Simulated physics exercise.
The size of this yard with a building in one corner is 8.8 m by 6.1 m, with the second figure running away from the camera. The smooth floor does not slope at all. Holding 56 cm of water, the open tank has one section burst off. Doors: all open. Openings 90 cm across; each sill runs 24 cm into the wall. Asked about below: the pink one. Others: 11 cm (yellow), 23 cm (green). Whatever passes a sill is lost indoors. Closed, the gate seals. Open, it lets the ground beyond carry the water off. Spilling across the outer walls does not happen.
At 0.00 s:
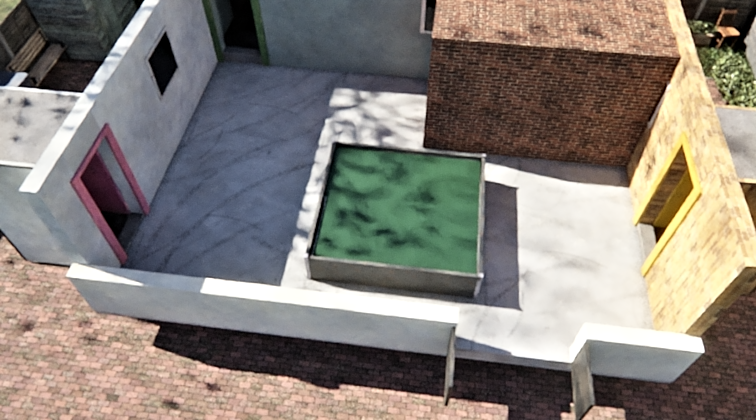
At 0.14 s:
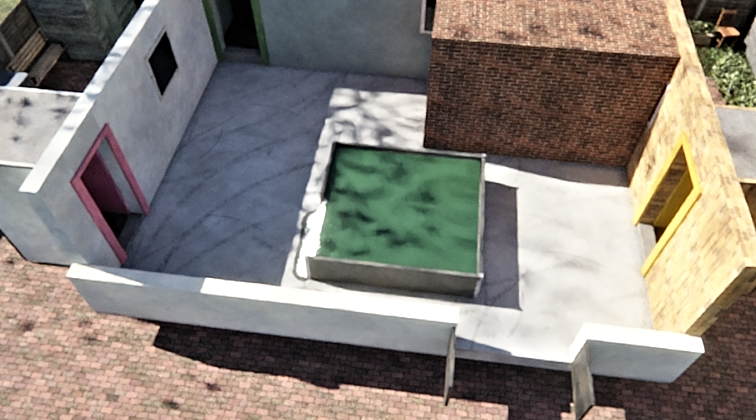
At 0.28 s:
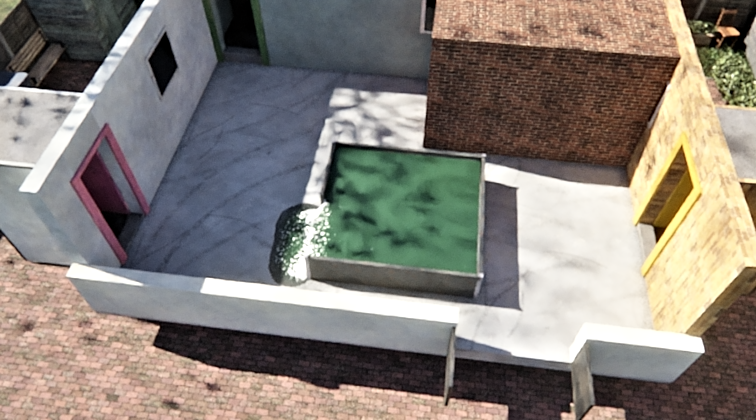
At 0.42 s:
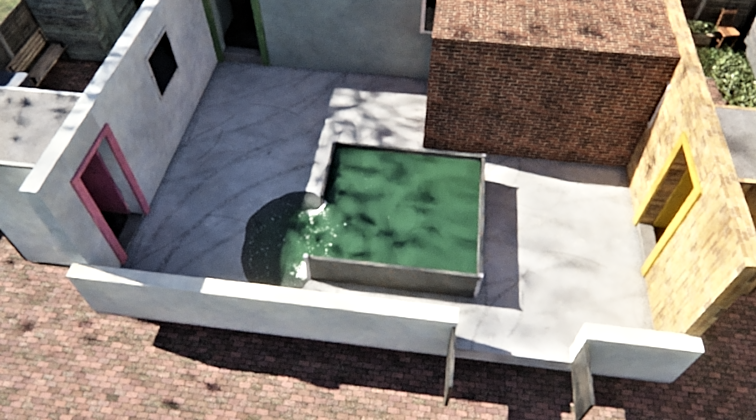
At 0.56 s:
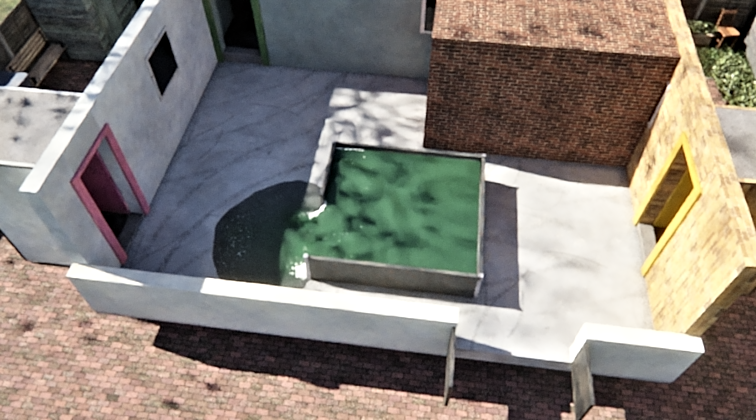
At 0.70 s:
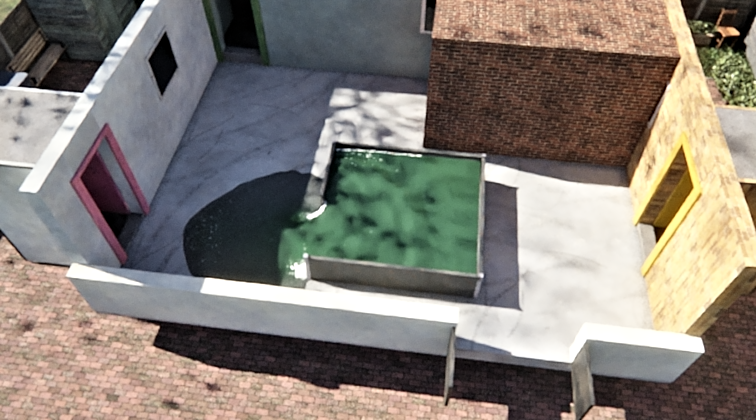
Green water burst out of the left side of an open tank in a walled yard, splashing white at first, then spreading across the pale floor in a widening dark pool toward the left.
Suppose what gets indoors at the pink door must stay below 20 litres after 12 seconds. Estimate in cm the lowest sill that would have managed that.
A height of about 28 cm would have managed it.
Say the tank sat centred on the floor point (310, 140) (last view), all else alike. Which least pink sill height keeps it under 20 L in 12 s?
Near 12.0 cm.
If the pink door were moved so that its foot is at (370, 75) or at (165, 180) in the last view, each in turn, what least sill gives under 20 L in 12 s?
You'd want roughly 11.5 cm there first, then roughly 18 cm.
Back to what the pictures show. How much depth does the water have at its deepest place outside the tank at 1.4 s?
I'd estimate roughly 34 cm.
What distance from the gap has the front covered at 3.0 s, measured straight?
5.6 m.
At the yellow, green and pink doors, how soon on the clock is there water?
Yellow not in the 12 s, green 3.4 s, pink 1.0 s.
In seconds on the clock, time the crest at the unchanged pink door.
Peak time: Around 2.8 s.
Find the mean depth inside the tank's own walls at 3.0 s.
On average, around 33 cm.
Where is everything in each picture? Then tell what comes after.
Still water, 56 cm deep, in the open tank at (401, 206); the pink door at (115, 200) is dry, in the first picture.
The front is at (304, 237), 0.3 m from the gap at (318, 239); 0.3 m2 of floor is wet, 56 cm left at the back, in the second picture.
The front is at (281, 224), 0.8 m from the gap at (318, 240); 1.0 m2 of floor is wet, 56 cm left at the back, in the third picture.
Water pours out at (318, 240) and has run 1.3 m, to (250, 234); about 8 cm deep outside, 56 cm at the back, in the fourth picture.
The gap is at (318, 241), the front 1.8 m out at (220, 231); the back of the open tank holds 56 cm, in the fifth picture.
Water pours out at (318, 241) and has run 2.3 m, to (190, 230); about 5 cm deep outside, 56 cm at the back; the pink door at (115, 200), 3.3 m from the gap, is still 0.9 m from the nearest water, in the sixth picture.
After 1.4 s water covers 25 % of the floor, deepest (34 cm) near (306, 258); 11 cm at the pink door, 20 litres in over its 6 cm sill.
After 3.0 s water covers 30 % of the floor, deepest (36 cm) near (141, 296); 29 cm at the pink door, 222 litres in over its 6 cm sill.
After 12.0 s water covers 80 % of the floor, deepest (14 cm) near (403, 166); 10 cm at the pink door, 734 litres in over its 6 cm sill.
At the pink door as built, the water arrived by 1.0 s and peaked near 30 cm at 2.8 s.
With a sill of 24.5 cm, 41 litres would have come in within the 12 s; with 33.5 cm, 3 litres. So under 20 litres takes about 28 cm.
